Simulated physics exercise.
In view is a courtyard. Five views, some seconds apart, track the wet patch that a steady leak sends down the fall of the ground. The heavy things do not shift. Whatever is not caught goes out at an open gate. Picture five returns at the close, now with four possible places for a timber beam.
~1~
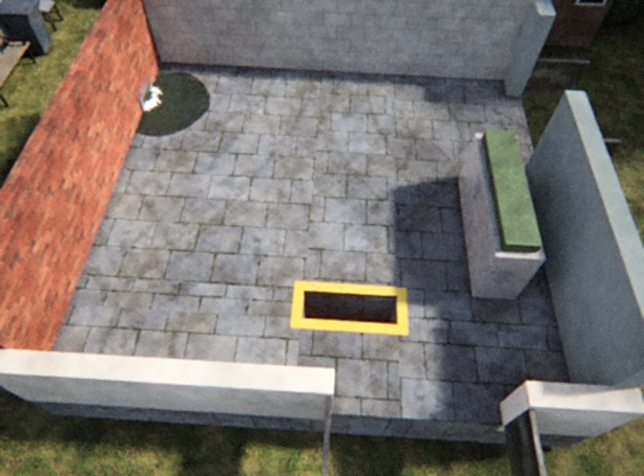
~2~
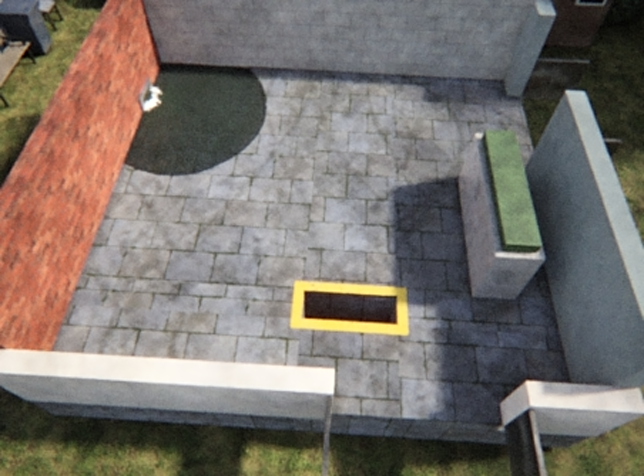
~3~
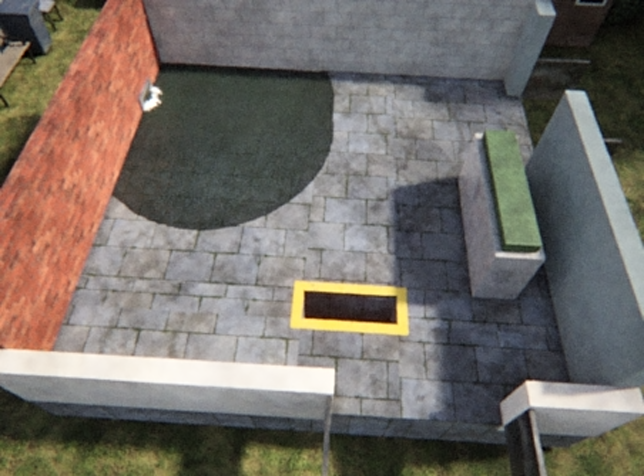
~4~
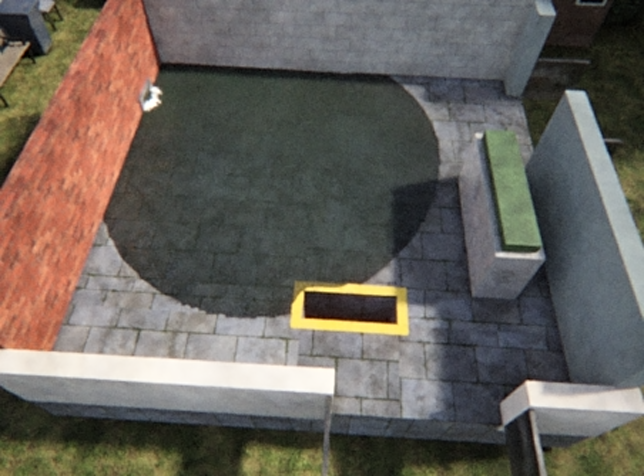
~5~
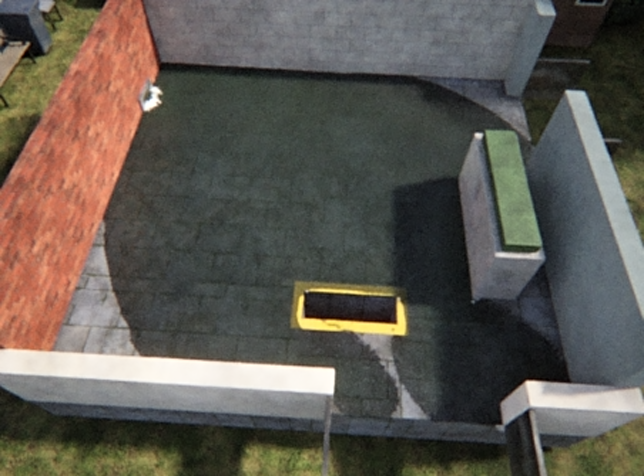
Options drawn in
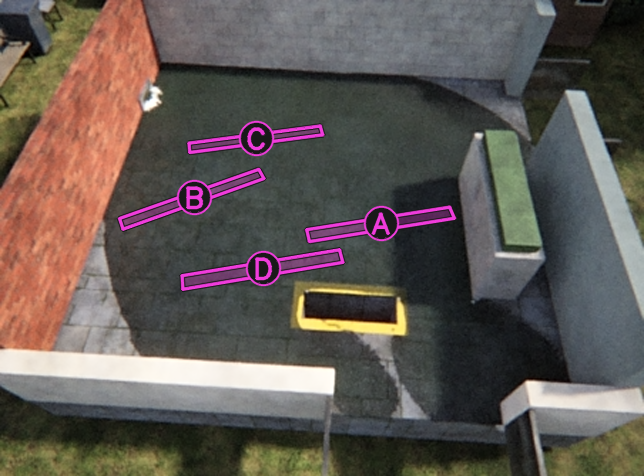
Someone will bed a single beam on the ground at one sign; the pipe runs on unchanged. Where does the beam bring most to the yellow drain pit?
Take A.
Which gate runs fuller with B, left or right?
The left gate.
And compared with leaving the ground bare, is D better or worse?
It is worse.
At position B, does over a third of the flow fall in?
No, it does not.
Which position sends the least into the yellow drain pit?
That is position D.
On the marked copy, A from (308, 235) to (451, 212); B from (121, 223) to (261, 173); C from (189, 147) to (321, 130); D from (182, 282) to (341, 256).
If A is chosen, about 20 % of the stream goes into the yellow drain pit, about 80 % out by the gates.
If B is chosen, about 15 % of the stream goes into the yellow drain pit, about 85 % out by the gates.
If C is chosen, about 13 % of the stream goes into the yellow drain pit, about 87 % out by the gates.
If D is chosen, about 10 % of the stream goes into the yellow drain pit, about 90 % out by the gates.
